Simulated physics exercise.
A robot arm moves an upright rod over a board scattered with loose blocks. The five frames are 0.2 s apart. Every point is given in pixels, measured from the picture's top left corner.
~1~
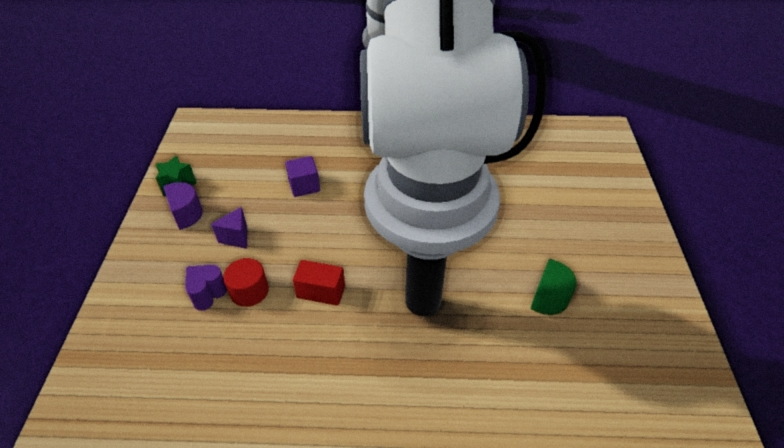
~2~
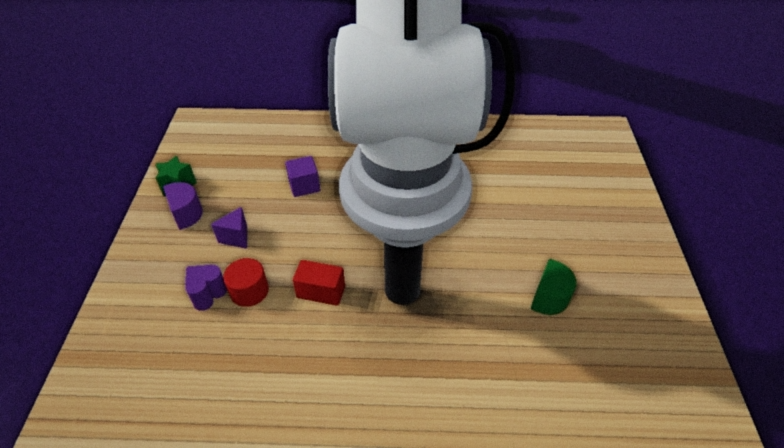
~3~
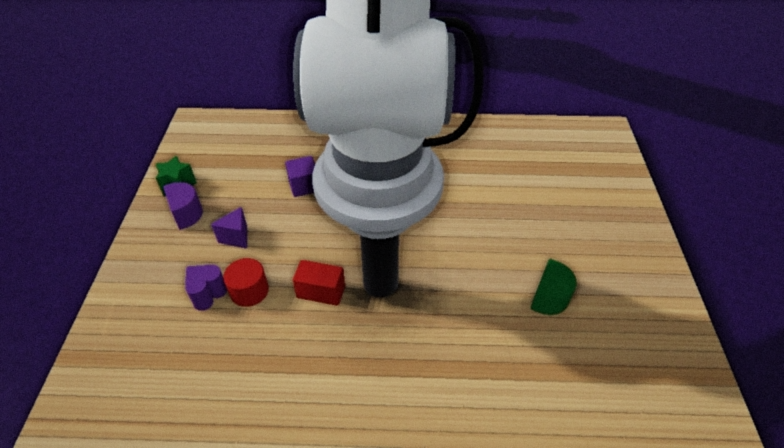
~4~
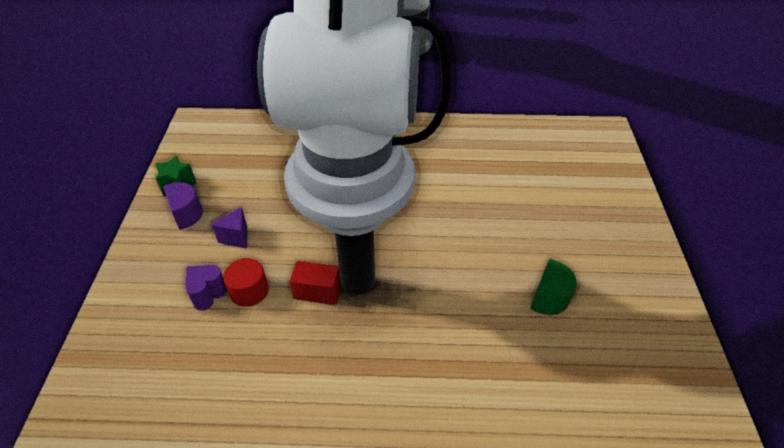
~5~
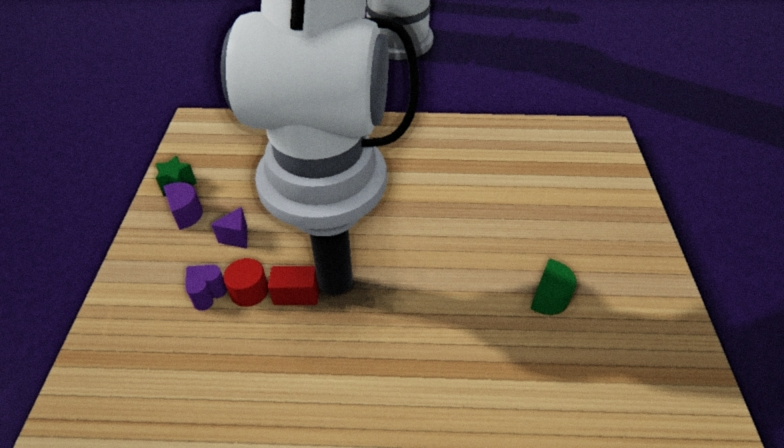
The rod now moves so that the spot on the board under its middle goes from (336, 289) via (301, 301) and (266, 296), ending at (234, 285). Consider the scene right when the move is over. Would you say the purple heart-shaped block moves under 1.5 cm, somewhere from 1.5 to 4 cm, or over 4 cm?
Over 4 cm.
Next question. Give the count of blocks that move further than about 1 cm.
It moves three or more blocks.
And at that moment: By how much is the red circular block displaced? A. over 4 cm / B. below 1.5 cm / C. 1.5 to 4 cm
My pick is A.
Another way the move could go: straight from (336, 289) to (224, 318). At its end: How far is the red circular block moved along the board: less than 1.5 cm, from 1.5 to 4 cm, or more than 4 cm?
The answer is over 4 cm.
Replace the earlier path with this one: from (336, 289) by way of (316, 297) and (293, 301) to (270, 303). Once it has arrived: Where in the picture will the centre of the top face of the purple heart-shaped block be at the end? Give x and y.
It sits at (159, 277).
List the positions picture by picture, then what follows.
The first picture shows rod tip at (423, 302); block tops, purple heart-shaped block at (200, 276); purple triangular block at (231, 220); red circular block at (243, 273); red rectangular block at (318, 273).
The second picture shows rod at (402, 291); blocks unchanged.
The third picture shows rod at (381, 284); blocks unchanged.
The fourth picture shows rod at (358, 281); red rectangular block at (315, 273).
The fifth picture shows rod at (335, 281); purple heart-shaped block at (200, 276); purple triangular block at (231, 220); red circular block at (243, 273); red rectangular block at (292, 276).
On the path given first. One third of the way, rod at (298, 293); purple heart-shaped block at (181, 277), turned 50° anticlockwise; red circular block at (216, 269); red rectangular block at (253, 284).
Two thirds of the way, rod at (263, 288); purple heart-shaped block at (152, 278), turned 75° anticlockwise; red circular block at (183, 262); red rectangular block at (217, 278), turned 15° clockwise.
At the end, rod at (232, 277); purple heart-shaped block at (138, 281), turned 110° anticlockwise; purple triangular block in place; red circular block at (151, 253); red rectangular block at (186, 269).
